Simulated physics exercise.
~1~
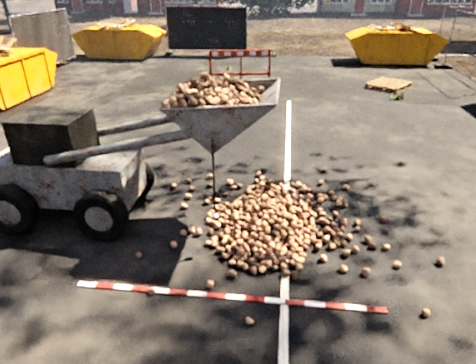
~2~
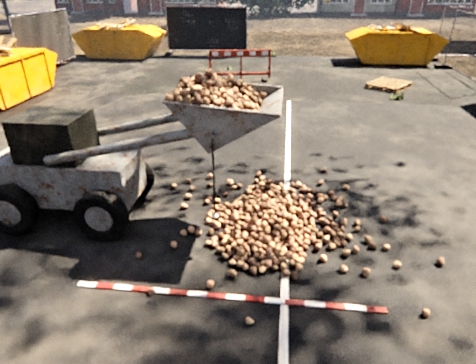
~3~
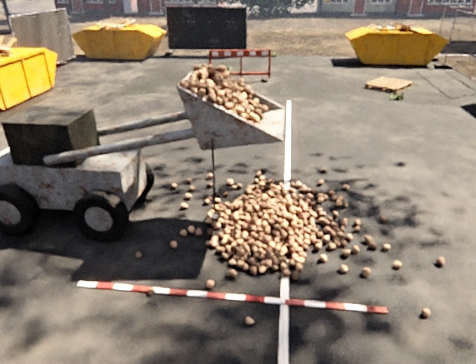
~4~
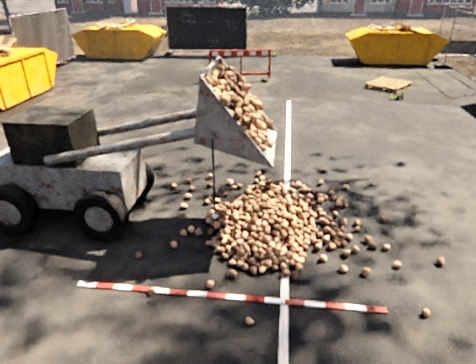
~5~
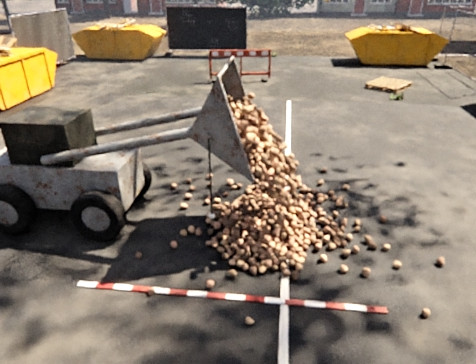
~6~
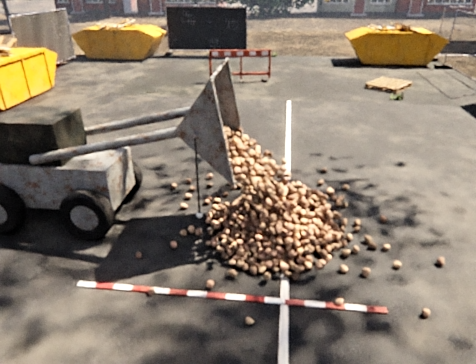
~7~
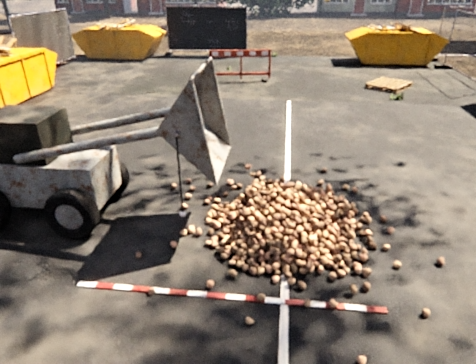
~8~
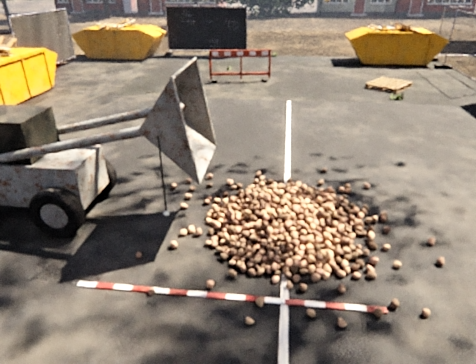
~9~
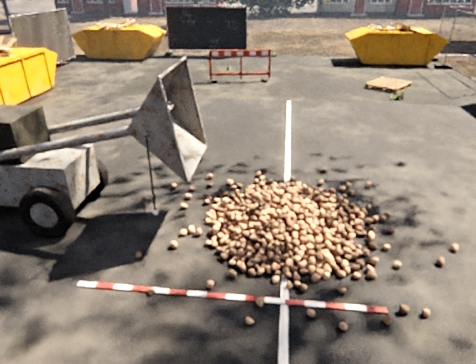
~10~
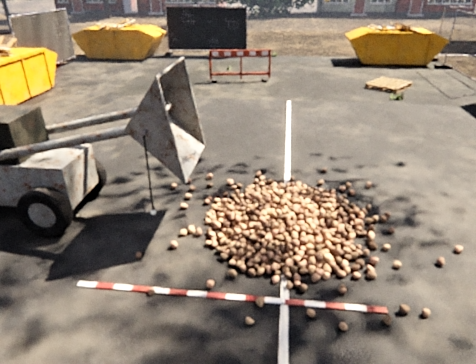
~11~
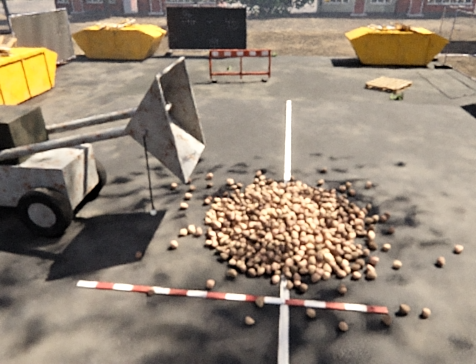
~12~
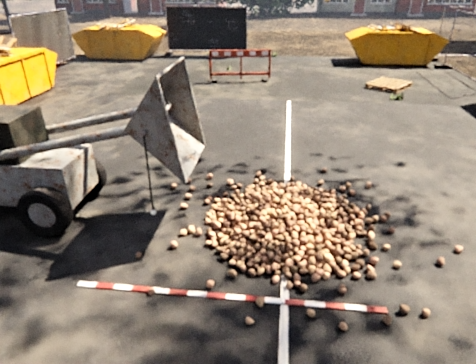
A wheeled loader tips its bucket of stones onto a pile, backs left and stops.
